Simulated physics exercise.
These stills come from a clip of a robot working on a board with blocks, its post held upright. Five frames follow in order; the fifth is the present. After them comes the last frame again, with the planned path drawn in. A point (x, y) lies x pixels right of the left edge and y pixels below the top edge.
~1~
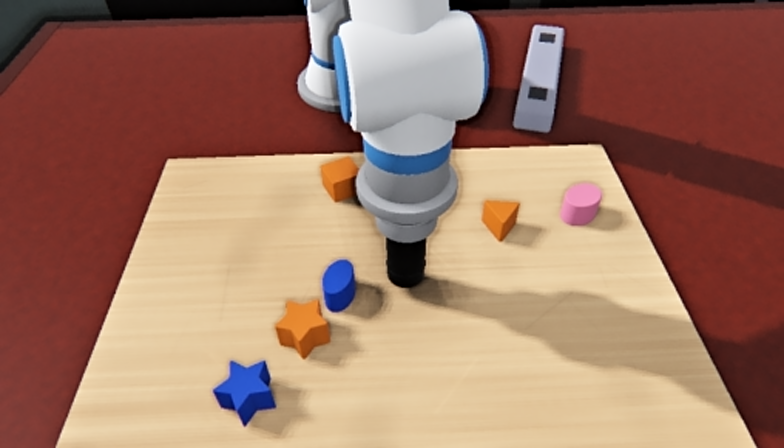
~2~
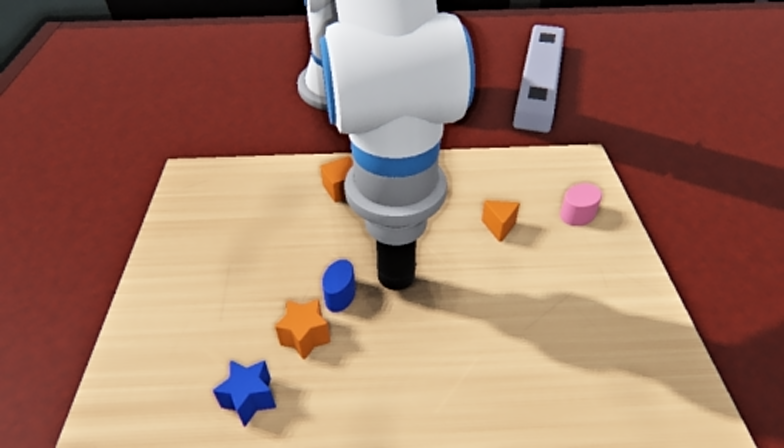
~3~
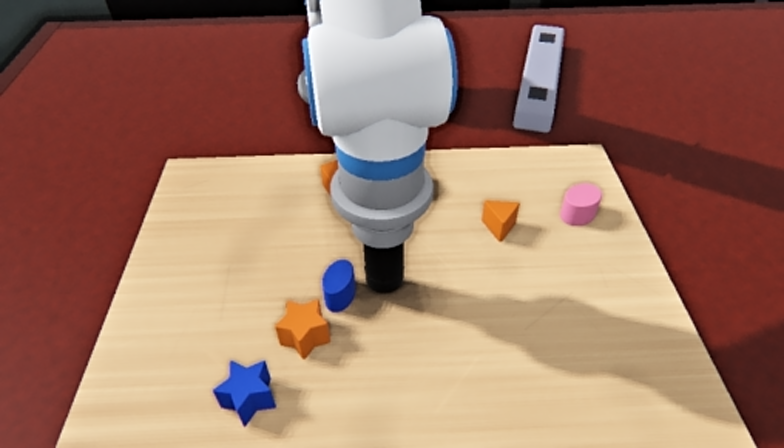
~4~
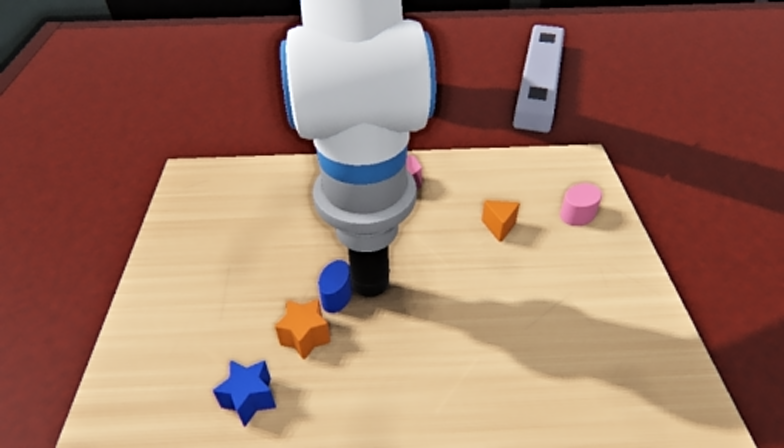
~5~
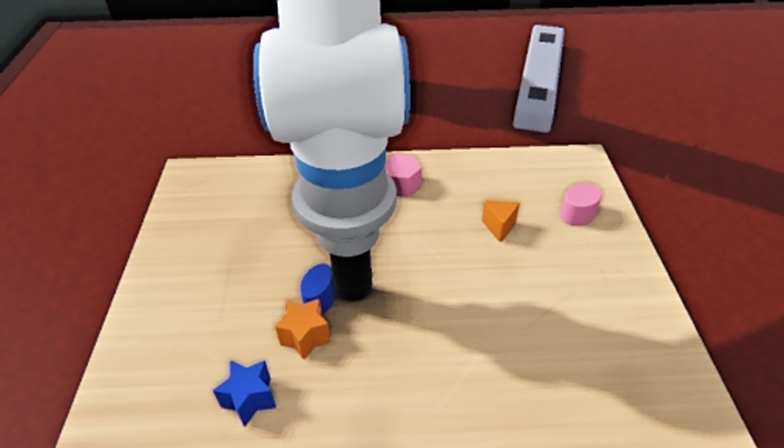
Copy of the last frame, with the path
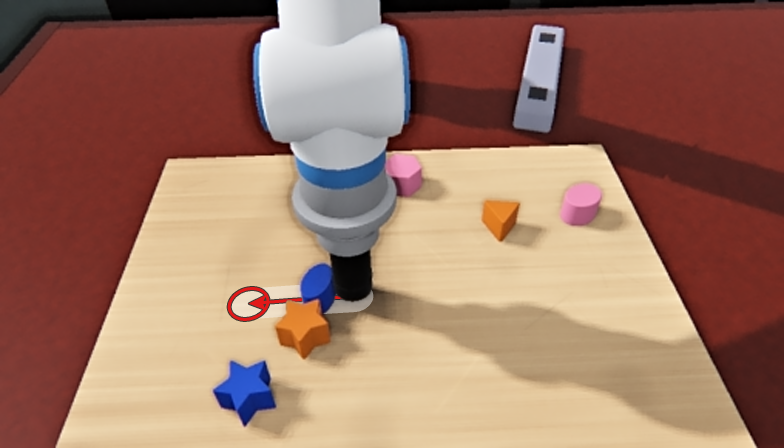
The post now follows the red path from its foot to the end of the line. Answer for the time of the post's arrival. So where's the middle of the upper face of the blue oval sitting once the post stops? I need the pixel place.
My estimate: (208, 298).
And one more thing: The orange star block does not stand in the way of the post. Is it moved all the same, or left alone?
At the end, its place is the same.
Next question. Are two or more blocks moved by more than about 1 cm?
I expect not.
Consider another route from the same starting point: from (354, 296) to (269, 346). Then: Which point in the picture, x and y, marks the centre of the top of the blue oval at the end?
Most likely (276, 286).
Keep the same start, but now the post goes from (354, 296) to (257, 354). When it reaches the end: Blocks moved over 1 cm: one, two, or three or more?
Three or more blocks.
Drawn move, straight from (354, 296) to (249, 304).
What follows on the original path. One third of the way, post (318, 289); blue oval (280, 284), turned 15° anticlockwise.
Two thirds of the way, post (282, 292); blue oval (244, 291), turned 30° anticlockwise.
At the end, post (246, 294); orange star block still; blue oval (208, 298), turned 55° anticlockwise.
